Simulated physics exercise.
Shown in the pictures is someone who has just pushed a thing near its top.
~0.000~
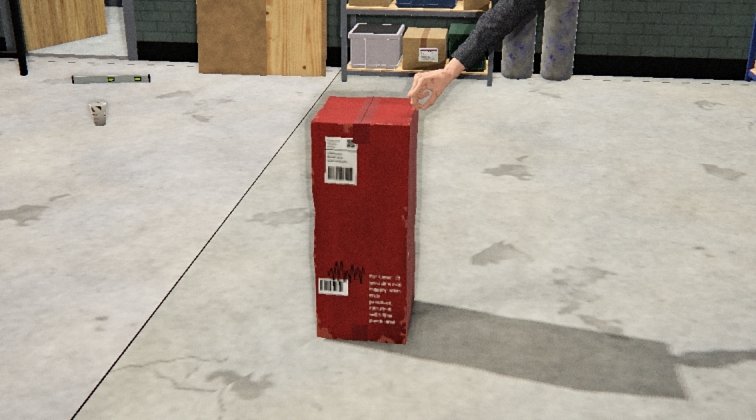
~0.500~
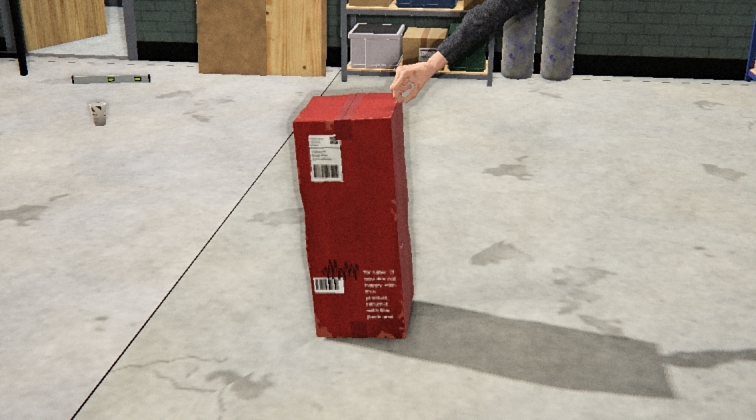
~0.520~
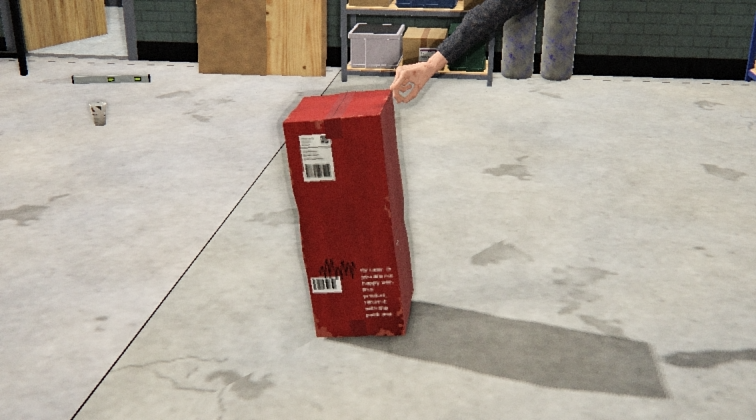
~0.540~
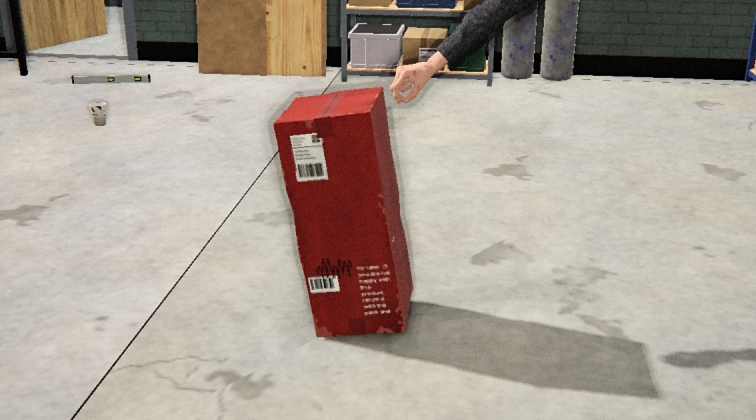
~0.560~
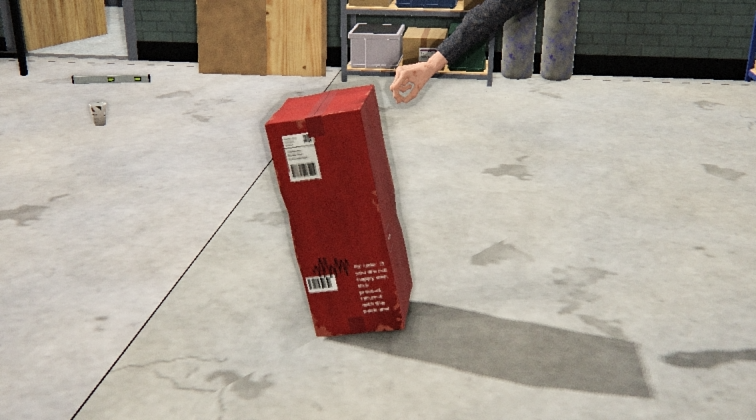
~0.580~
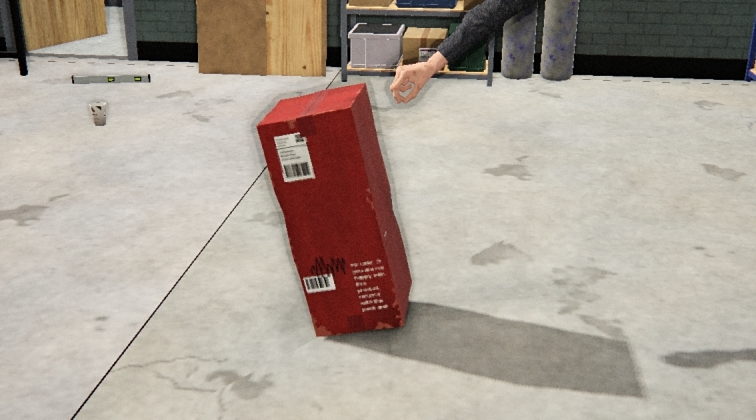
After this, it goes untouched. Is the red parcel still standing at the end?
Overturns.
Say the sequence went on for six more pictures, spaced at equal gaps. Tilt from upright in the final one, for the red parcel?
About 25°.
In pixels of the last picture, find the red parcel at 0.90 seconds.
Centre: Approx (276, 215).
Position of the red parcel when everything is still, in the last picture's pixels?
Its middle finishes close to (217, 270) in the last view.
Around 0.90 s, red parcel 45° off upright near (276, 215).
Finally (3.5 s), the red parcel falls over, near (217, 270).
